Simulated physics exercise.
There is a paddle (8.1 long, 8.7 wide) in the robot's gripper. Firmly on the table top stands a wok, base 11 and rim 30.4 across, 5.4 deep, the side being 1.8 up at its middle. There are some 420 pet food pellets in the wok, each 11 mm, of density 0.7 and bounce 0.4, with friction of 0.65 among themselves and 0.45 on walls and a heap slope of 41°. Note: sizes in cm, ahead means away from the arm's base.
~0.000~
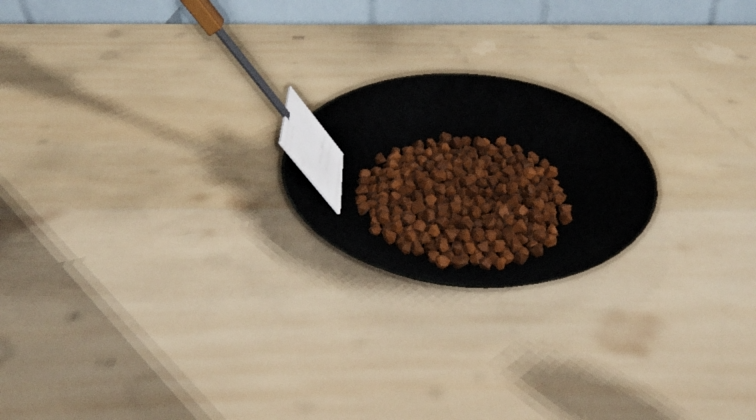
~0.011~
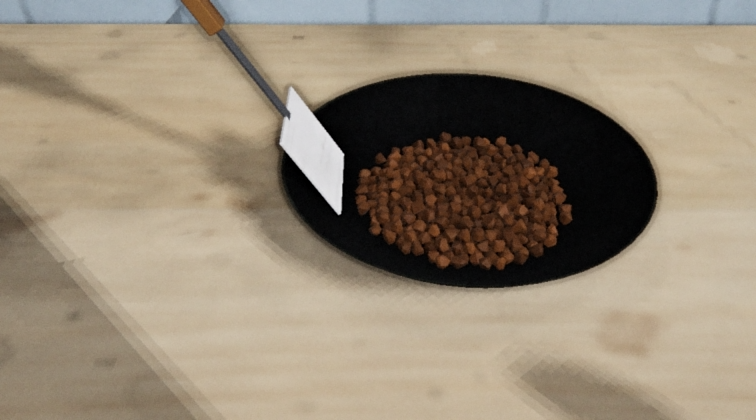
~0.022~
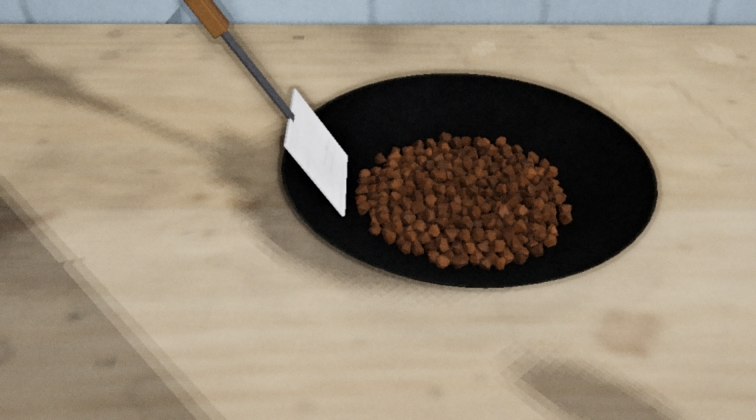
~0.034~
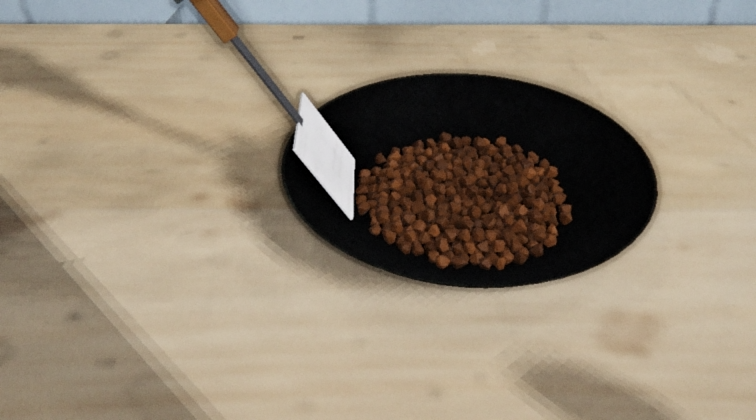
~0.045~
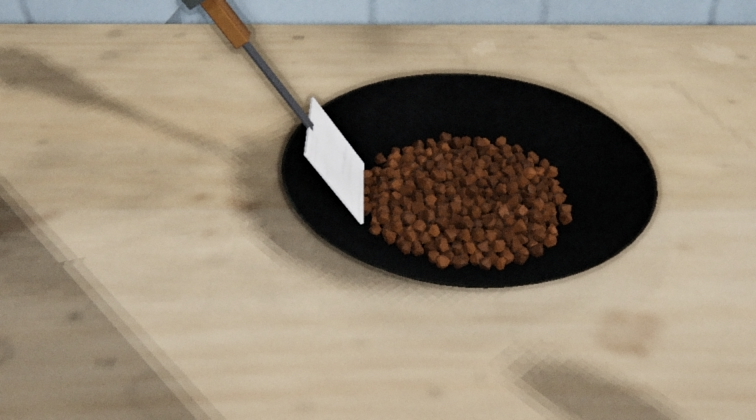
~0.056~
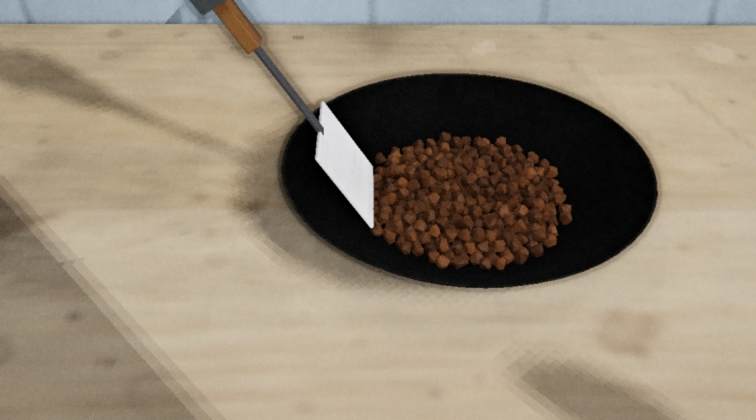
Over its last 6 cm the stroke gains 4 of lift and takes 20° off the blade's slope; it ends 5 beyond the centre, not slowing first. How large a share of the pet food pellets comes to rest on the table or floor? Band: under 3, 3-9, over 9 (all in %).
Under 3 %.
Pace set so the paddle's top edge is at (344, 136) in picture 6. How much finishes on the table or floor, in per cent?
About 15 percent.
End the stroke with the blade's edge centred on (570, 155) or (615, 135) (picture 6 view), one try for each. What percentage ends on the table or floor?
Roughly 15 and 40 per cent.
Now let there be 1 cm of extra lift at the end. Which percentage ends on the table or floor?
Some 5 in a hundred.
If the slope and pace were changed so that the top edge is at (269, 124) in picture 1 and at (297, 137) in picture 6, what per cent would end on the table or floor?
0 per cent.
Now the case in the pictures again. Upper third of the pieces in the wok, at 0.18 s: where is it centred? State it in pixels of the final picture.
I'd put it somewhere near (563, 183).
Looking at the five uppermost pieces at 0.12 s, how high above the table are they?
Somewhere near 5 cm, I'd say.
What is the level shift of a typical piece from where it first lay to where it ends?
6 cm.
After 0.12 s, sloping 58°, highest piece 6 above the table; 421 in the wok.
After 0.18 s, sloping 51°, highest piece 17 above the table; 419 in the wok, 2 on the blade or in flight.
After 0.41 s, sloping 38°, highest piece 28 above the table; 418 in the wok, 2 on the table or floor, 1 on the blade or in flight.
After 1.46 s, sloping 38°, highest piece 6 above the table; 418 in the wok, 3 on the table or floor.
In the end, 418 in the wok, 3 on the table or floor. That is 1 % on the table or floor.
